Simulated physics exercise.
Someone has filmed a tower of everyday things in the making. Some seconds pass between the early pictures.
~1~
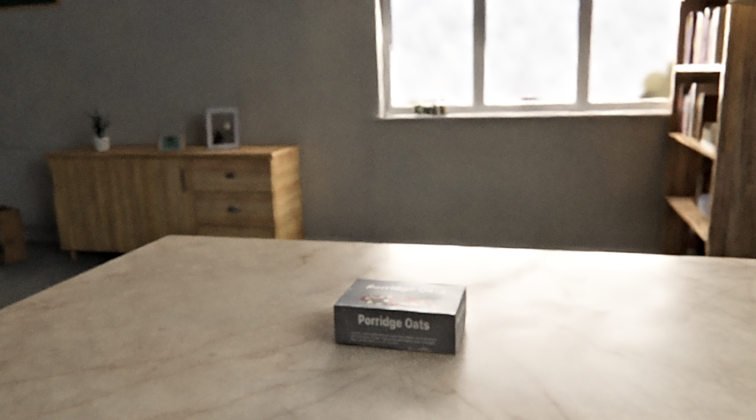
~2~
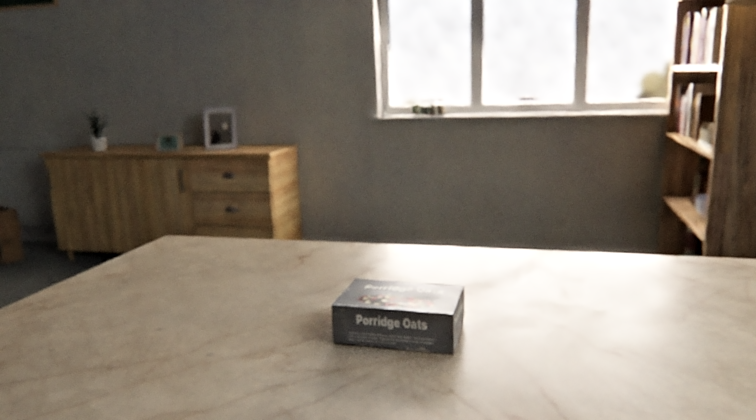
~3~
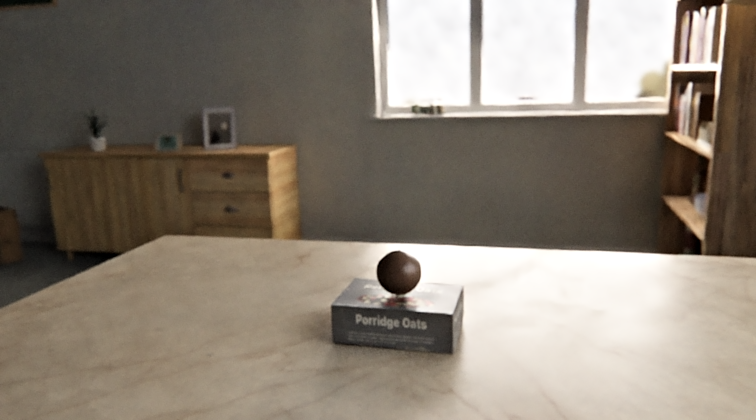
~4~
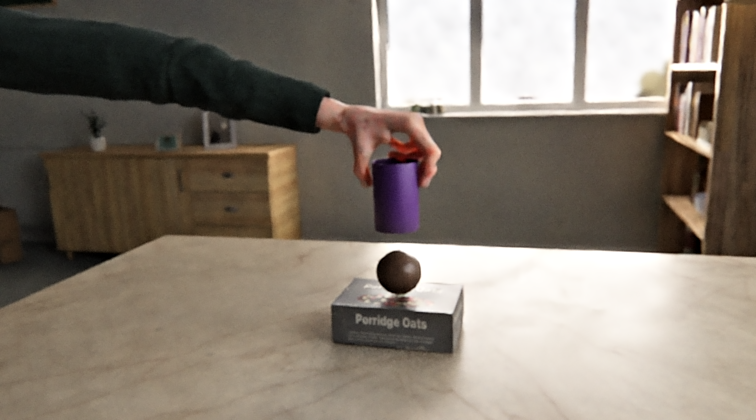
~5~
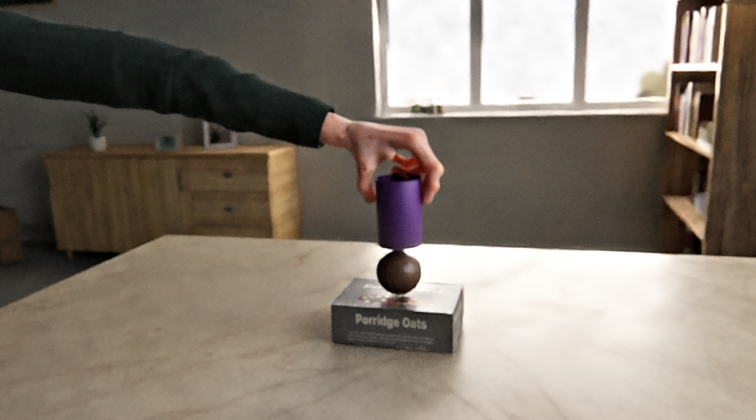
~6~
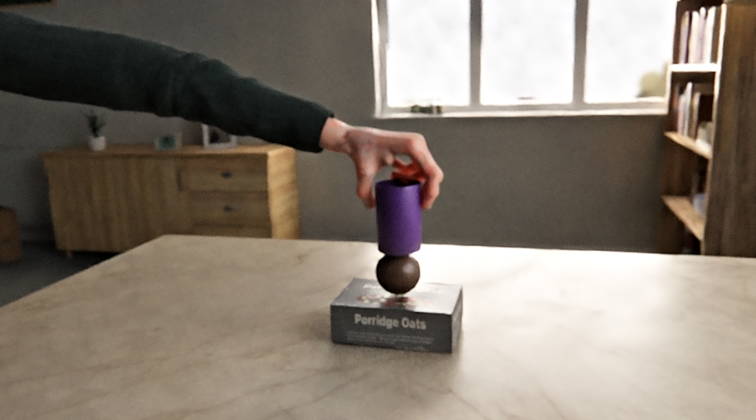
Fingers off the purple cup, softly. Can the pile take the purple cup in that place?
In the end the pile gives way.
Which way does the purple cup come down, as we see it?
It goes to the right.
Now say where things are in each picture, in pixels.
In the first picture, the last thing is not in view yet.
In the second picture, the last thing is not in view yet.
In the third picture, the last thing is not in view yet; brown onion (399, 271).
The fourth picture shows on its way; purple cup (396, 195); brown onion (399, 271).
The fifth picture shows on its way; purple cup (399, 211); brown onion (399, 271).
The sixth picture shows set down, still held; purple cup (399, 217); brown onion (398, 271).
Then, 0.50 s later than the last frame, purple cup now fallen.
Then, 0.70 s later than the last frame, things are still on the move.
Then, 0.90 s later than the last frame, as before.
When it is over, fallen, purple cup; the other 2 as before. End places, in pixels of the last picture, purple cup near (577, 327). The pile loses its balance.
